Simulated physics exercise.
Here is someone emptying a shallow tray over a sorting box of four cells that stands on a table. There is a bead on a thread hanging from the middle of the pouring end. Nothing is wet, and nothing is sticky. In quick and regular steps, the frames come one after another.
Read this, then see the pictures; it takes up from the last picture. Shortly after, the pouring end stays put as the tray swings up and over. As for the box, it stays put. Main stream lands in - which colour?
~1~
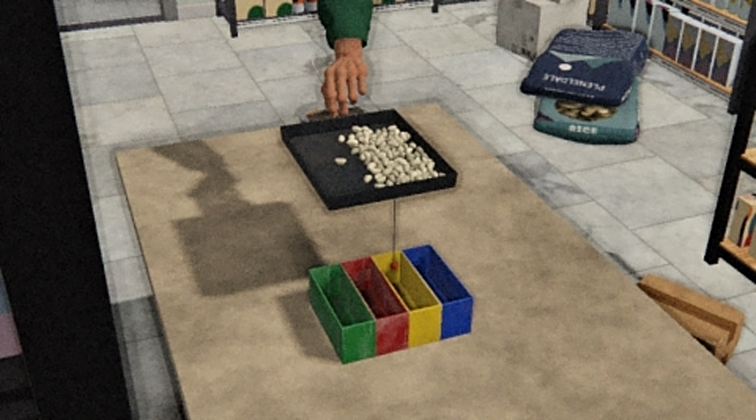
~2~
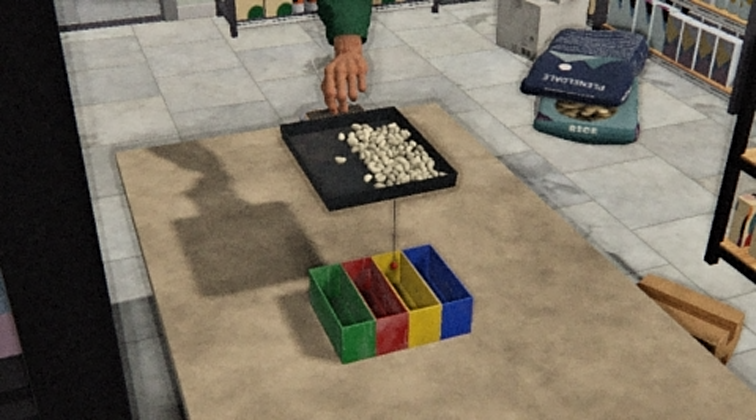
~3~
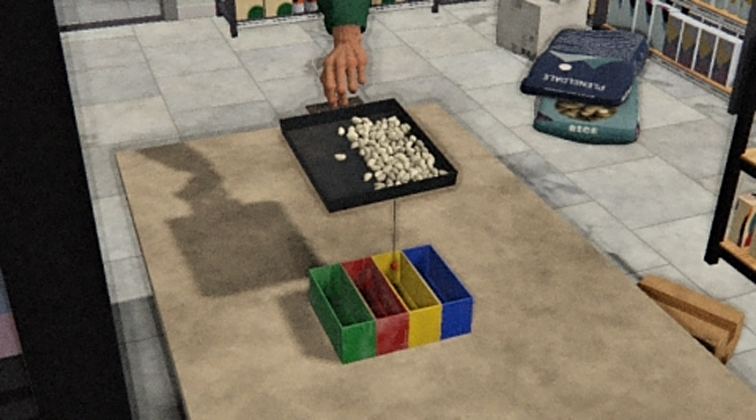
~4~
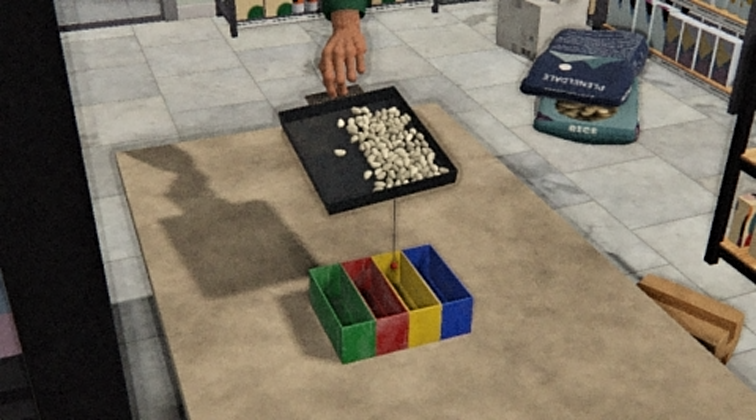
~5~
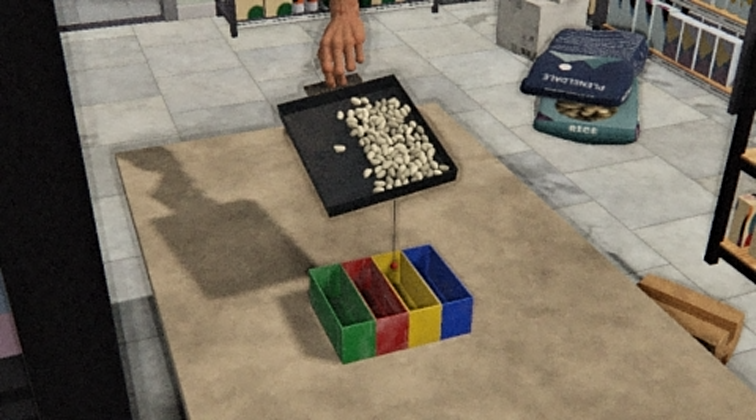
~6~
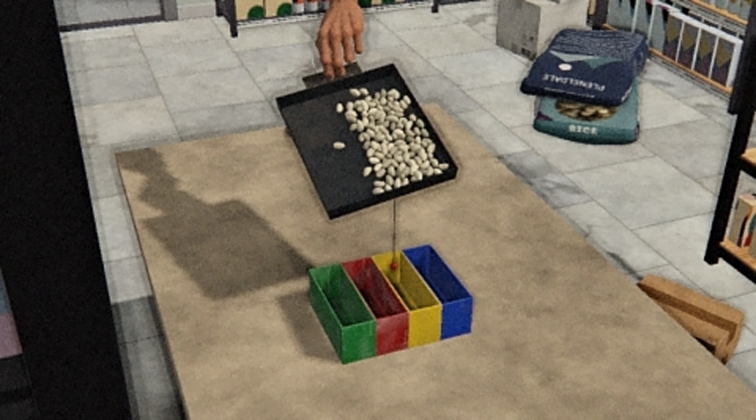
Green cell.
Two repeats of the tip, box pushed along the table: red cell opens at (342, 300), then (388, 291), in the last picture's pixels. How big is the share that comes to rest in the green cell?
You'd get near 10 per cent and afterwards near 50 per cent.
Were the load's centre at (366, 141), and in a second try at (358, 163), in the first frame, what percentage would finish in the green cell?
Shares in turn: 60 % and 50 %.
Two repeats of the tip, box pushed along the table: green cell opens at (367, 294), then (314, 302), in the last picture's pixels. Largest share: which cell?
Try one: The green one; try two: That red cell.
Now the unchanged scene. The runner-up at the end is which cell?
Second is that red cell.
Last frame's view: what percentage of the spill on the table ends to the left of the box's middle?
It works out to some 80 per cent.
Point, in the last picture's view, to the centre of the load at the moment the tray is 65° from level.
Look about (363, 180) in the last picture.
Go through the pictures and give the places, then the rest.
In the first picture, corners of the pouring end near (329, 196) and (456, 173), level; middle of the load near (393, 156), white beans; bead on its thread near (394, 266); green cell near (359, 339); red cell near (392, 331); yellow cell near (425, 323); blue cell near (457, 315).
In the second picture, corners of the pouring end near (329, 197) and (456, 172), level; middle of the load near (393, 155).
In the third picture, corners of the pouring end near (329, 199) and (456, 171), tipped barely, lowest at the left corner; middle of the load near (393, 151).
In the fourth picture, corners of the pouring end near (329, 203) and (456, 170), tipped a little, lowest at the left corner; middle of the load near (393, 145).
In the fifth picture, corners of the pouring end near (329, 206) and (456, 168), tipped clearly, lowest at the left corner; middle of the load near (393, 141).
In the sixth picture, corners of the pouring end near (329, 209) and (456, 167), tipped clearly, lowest at the left corner; middle of the load near (394, 137); green cell near (359, 339); red cell near (392, 331); yellow cell near (425, 323); blue cell near (457, 315).
Shortly afterwards, tray tipped steeply; all but a few on the tray; only a few falling or outside the box.
Next, tray tipped past a quarter turn; the bulk on the tray; a little in the green cell; only a few in the red cell; only a few falling or outside the box.
Some moments later, tray tipped past a quarter turn; near half in the green cell; near a quarter in the red cell; a little in the yellow cell; only a few in the blue cell; near a quarter falling or outside the box.
In the end, tray tipped past a quarter turn; near half in the green cell; near a quarter in the red cell; a little in the yellow cell; only a few in the blue cell; near a quarter outside the box.
